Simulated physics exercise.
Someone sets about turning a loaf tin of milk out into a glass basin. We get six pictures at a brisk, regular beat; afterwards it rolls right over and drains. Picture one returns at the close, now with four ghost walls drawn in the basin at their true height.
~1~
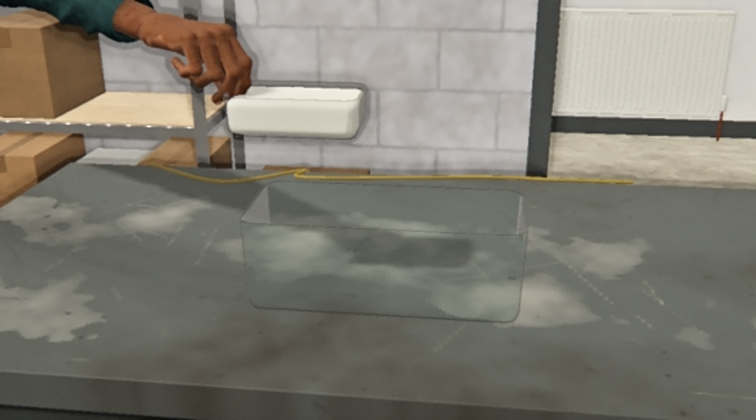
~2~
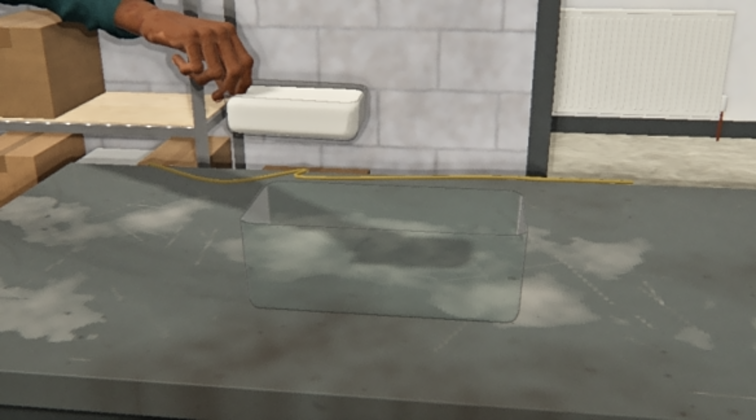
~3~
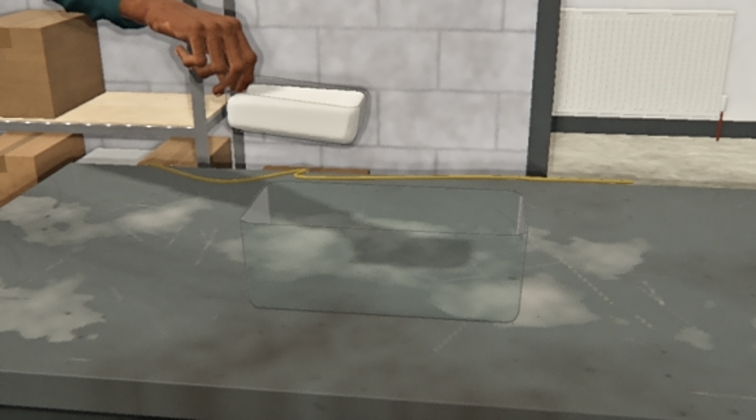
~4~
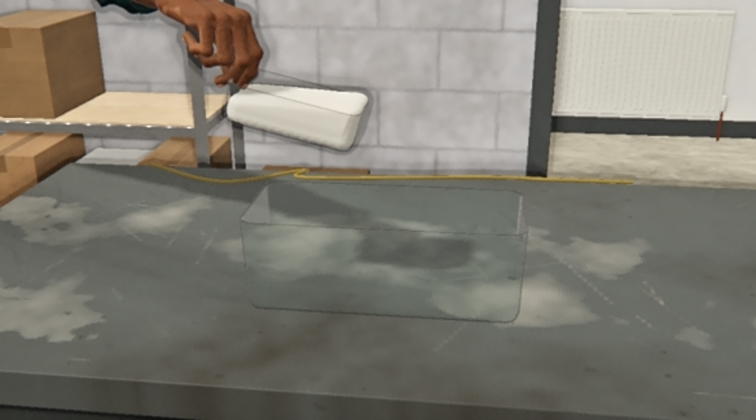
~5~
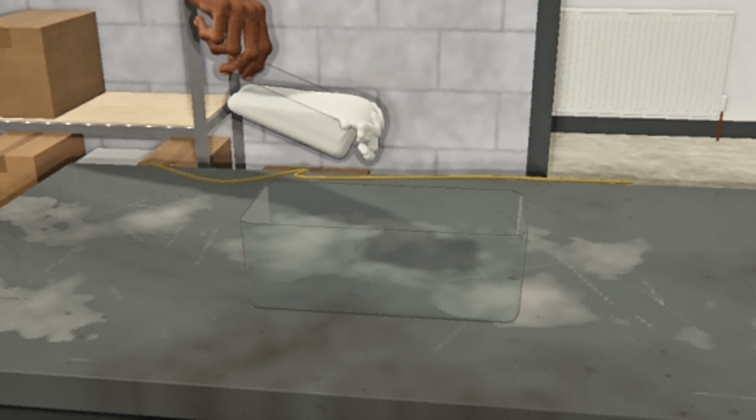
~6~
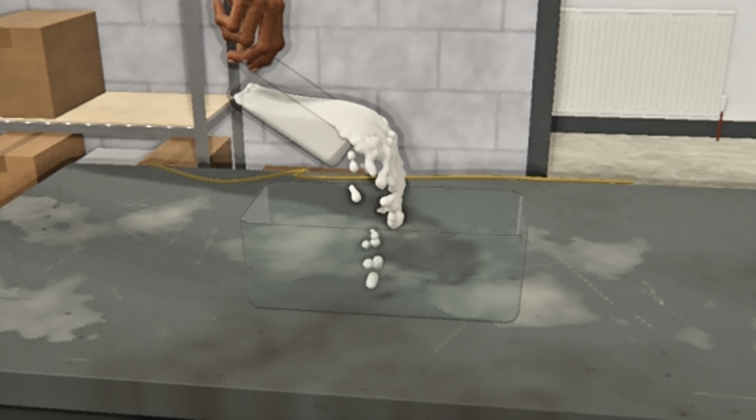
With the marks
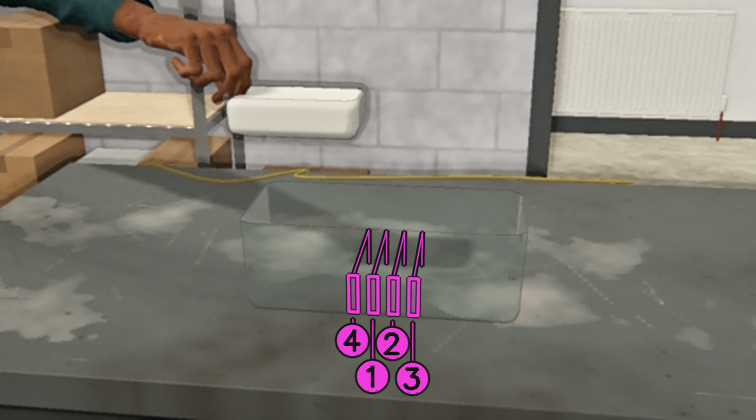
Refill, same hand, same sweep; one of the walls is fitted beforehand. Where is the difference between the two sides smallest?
Go for 3.
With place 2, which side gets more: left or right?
The right one.
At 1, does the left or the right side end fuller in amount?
The right one.
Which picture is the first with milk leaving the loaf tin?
Picture 4.
On the marked copy, 1 at (372, 320); 2 at (392, 321); 3 at (412, 322); 4 at (352, 318).
Choosing 1, about 20 % ends left of the wall and 79 % right of it.
Choosing 2, about 29 % ends left of the wall and 70 % right of it.
Choosing 3, about 50 % ends left of the wall and 48 % right of it.
Choosing 4, about 14 % ends left of the wall and 84 % right of it.
